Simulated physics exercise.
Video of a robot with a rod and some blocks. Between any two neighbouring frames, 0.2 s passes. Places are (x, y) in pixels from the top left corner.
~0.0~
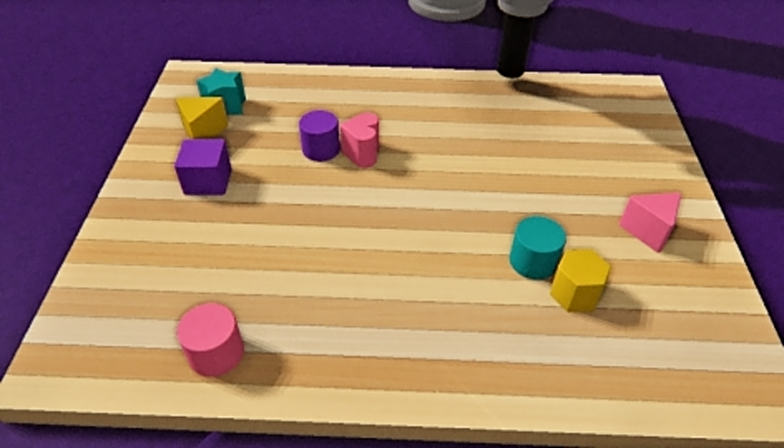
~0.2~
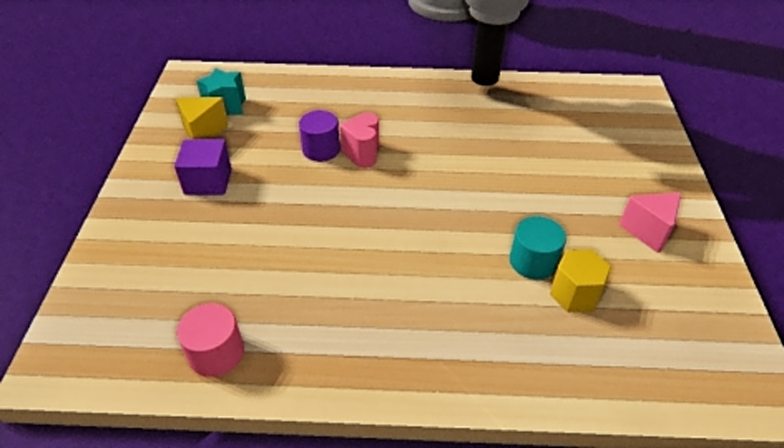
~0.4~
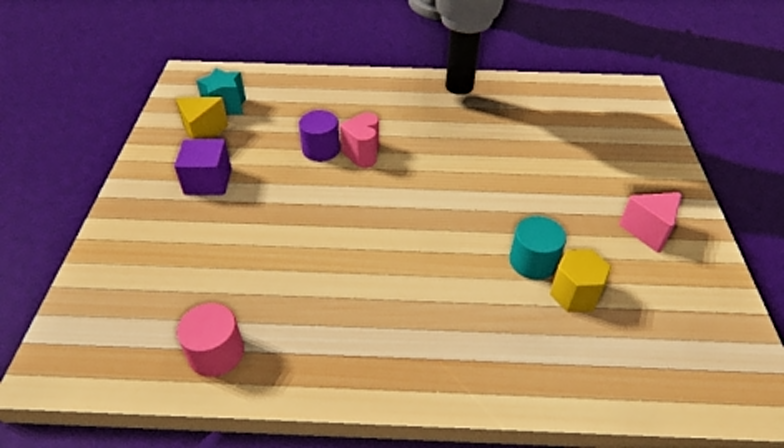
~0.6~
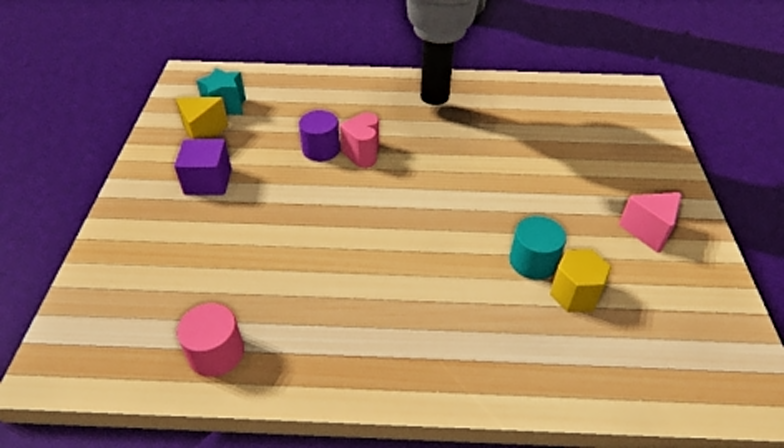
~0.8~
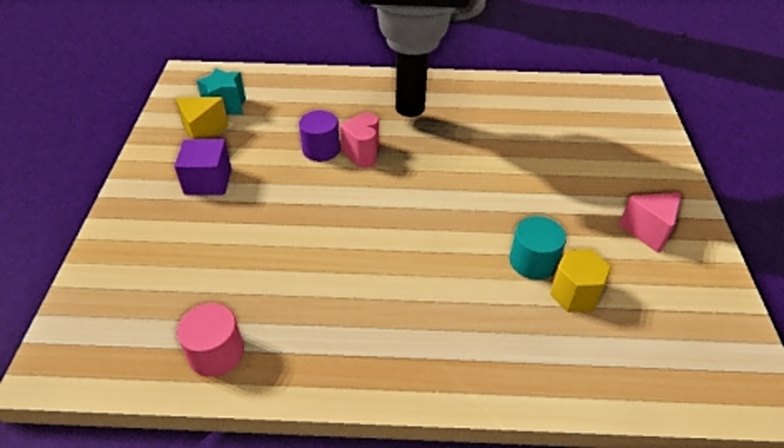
Black robot rod moving steadily left and slightly nearer across a striped wooden board toward the pink heart, while colourful blocks stay still.
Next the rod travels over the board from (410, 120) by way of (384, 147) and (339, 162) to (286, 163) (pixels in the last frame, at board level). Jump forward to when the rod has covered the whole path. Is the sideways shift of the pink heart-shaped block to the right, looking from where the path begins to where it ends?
No
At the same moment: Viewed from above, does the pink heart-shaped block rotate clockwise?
I'd say no.
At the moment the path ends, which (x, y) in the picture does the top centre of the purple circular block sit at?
The middle of its upper face should be somewhere near (283, 113).
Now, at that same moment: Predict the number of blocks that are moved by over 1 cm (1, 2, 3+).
Blocks moved: Two.
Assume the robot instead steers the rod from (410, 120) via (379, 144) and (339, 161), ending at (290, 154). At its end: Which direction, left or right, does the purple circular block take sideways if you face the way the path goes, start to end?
To the path's right.
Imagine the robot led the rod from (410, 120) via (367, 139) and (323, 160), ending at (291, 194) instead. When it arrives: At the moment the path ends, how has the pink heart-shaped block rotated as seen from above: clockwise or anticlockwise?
The block spins anticlockwise.
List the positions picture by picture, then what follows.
The first picture shows rod tip at (511, 71); block tops, purple square piece at (200, 152); purple circular block at (319, 121); pink heart-shaped block at (362, 125).
The second picture shows rod at (485, 79); blocks unchanged.
The third picture shows rod at (460, 87); blocks unchanged.
The fourth picture shows rod at (435, 97); blocks unchanged.
The fifth picture shows rod at (410, 109); purple square piece at (200, 152); purple circular block at (319, 121); pink heart-shaped block at (362, 125).
The first path, step by step. One third of the way, rod at (384, 135); purple circular block at (316, 122); pink heart-shaped block at (352, 133).
Two thirds of the way, rod at (337, 150); purple circular block at (309, 120); pink heart-shaped block at (312, 153), turned 30° anticlockwise.
At the end, rod at (284, 151); purple square piece in place; purple circular block at (283, 113); pink heart-shaped block at (298, 157), turned 90° anticlockwise.
